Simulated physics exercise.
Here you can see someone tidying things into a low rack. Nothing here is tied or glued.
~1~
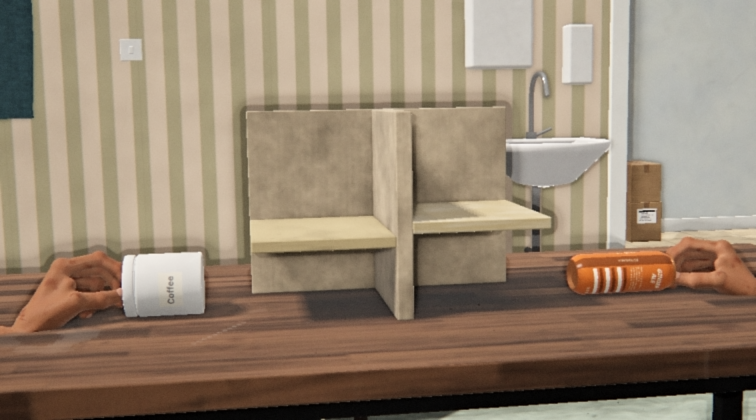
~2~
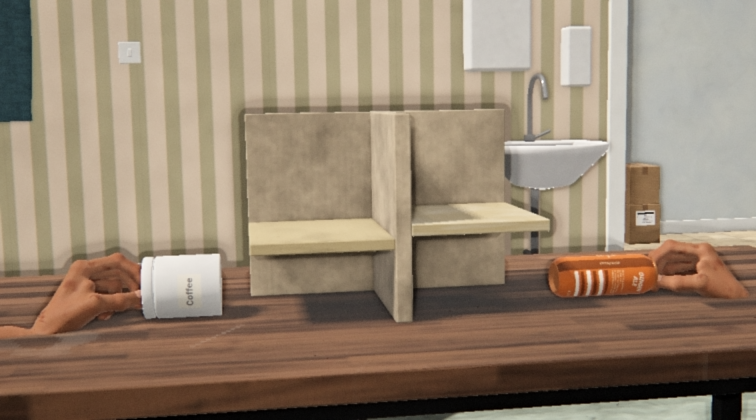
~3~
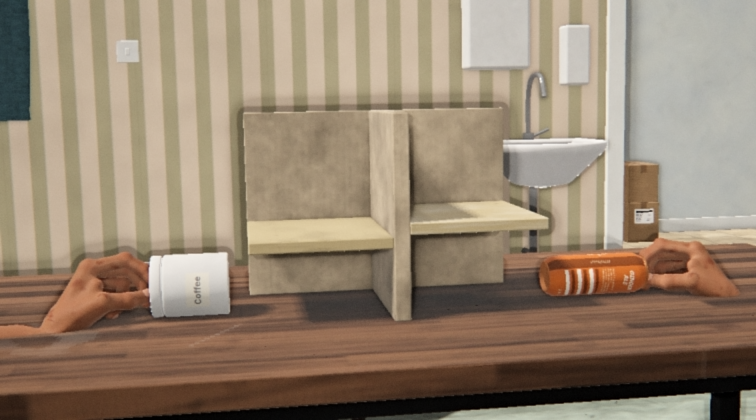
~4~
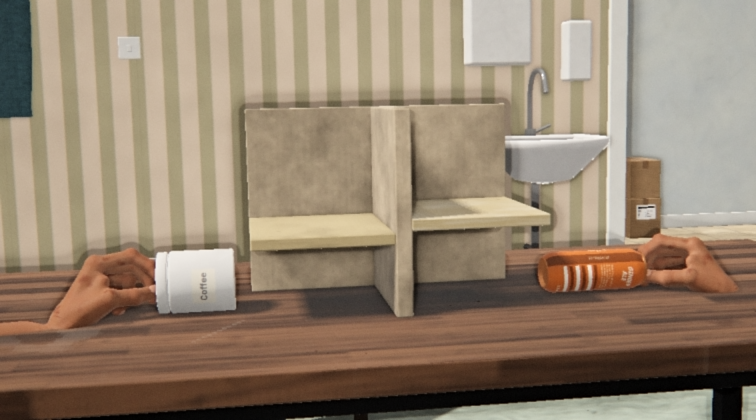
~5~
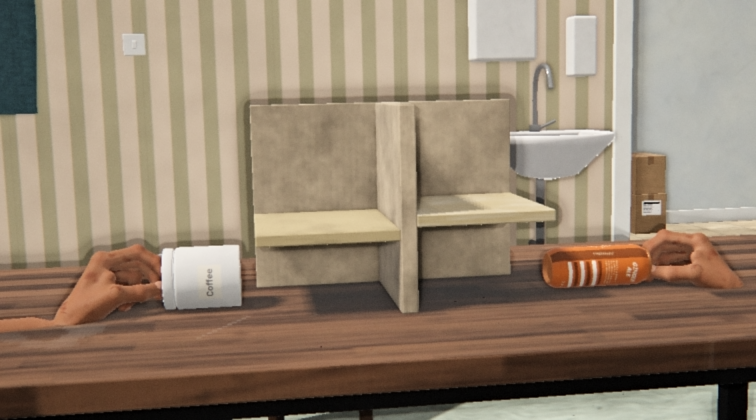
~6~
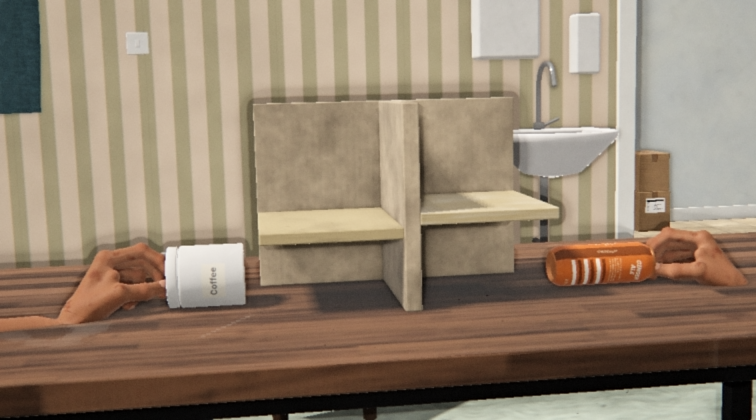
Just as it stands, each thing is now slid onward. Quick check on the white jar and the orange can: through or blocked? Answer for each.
White jar: Through; orange can: Through.
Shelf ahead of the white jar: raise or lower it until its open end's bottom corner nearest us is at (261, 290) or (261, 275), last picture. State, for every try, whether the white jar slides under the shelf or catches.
White jar: Blocked / blocked.
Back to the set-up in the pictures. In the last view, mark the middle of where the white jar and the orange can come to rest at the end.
Final spots: White jar at (300, 271), orange can at (485, 270).
Then, 0.42 s after the last picture, white jar sliding up to the opening near (244, 274); orange can sliding up to the opening near (569, 266).
Then, 0.74 s after the last picture, white jar all the way in near (291, 271); orange can part of the way in near (530, 268).
At rest, the white jar clears the shelf, near (300, 272); the orange can clears the shelf, near (485, 270).
